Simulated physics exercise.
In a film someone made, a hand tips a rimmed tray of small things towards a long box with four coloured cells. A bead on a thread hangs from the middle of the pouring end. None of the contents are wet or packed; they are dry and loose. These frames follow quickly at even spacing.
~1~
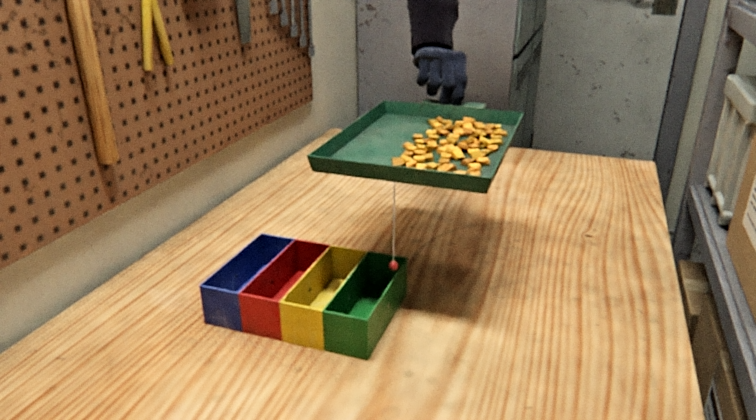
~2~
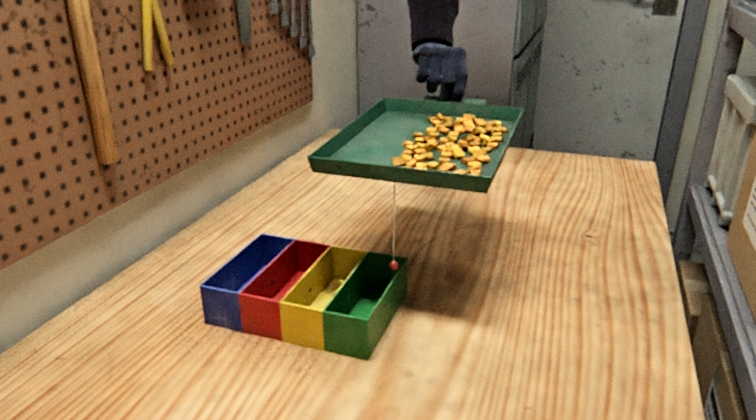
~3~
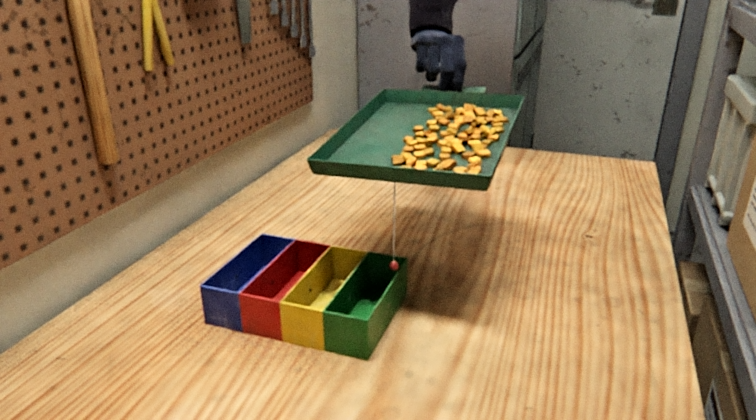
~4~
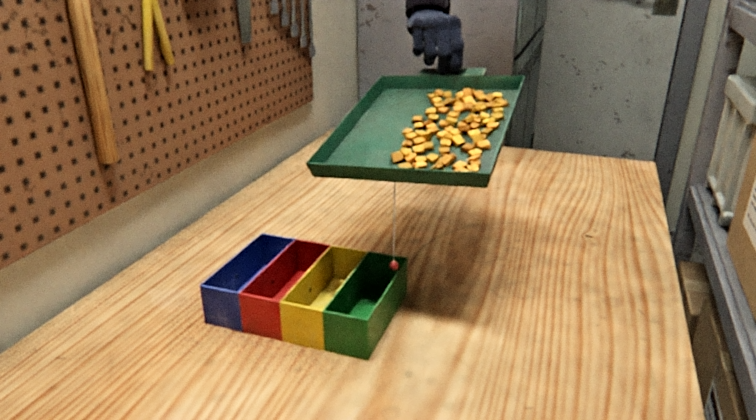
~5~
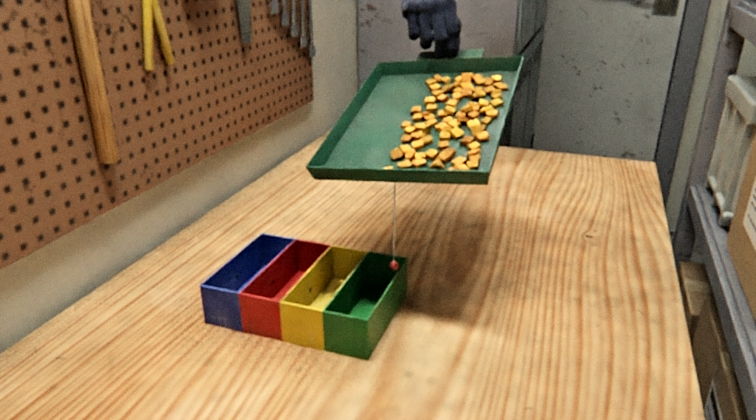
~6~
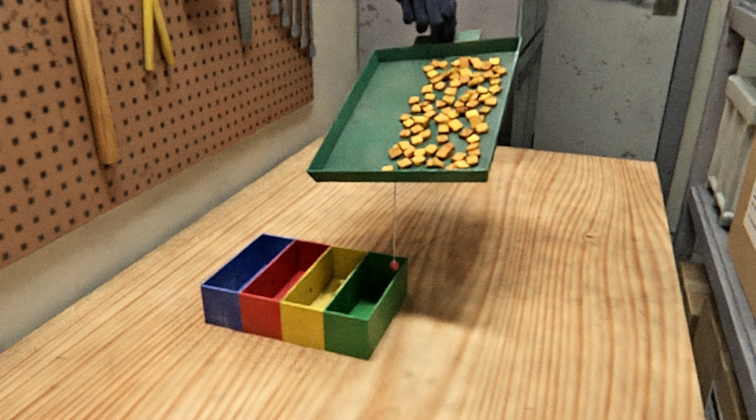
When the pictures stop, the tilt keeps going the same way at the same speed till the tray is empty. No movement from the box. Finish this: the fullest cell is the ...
... Yellow one.
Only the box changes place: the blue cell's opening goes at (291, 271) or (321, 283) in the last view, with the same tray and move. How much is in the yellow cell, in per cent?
Roughly 20% the first time and 0% the second time.
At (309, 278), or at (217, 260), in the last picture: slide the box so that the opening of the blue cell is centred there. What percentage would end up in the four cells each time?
Result, in turn: 90 %, 80 %.
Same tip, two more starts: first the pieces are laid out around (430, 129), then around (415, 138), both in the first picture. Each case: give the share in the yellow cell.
60 and 60 per cent.
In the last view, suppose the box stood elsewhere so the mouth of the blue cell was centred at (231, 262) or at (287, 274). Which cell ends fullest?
At the first place the yellow cell, at the second that red cell.
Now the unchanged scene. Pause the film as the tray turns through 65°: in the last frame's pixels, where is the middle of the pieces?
Its middle sits at about pixel (369, 151).
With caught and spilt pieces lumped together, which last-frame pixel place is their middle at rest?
Somewhere around (328, 310) in the final view.
Shortly afterwards, tray tipped steeply; the whole lot on the tray.
Next, tray tipped past a quarter turn; near half on the tray; near a quarter in the yellow cell; a little in the red cell; only a few in the green cell; a little falling or outside the box.
Some moments later, tray tipped past a quarter turn; near two thirds in the yellow cell; near a quarter in the green cell; a little in the red cell; only a few falling or outside the box.
In the end, tray tipped past a quarter turn; near two thirds in the yellow cell; near a quarter in the green cell; a little in the red cell; none at all in the blue cell; only a few outside the box.
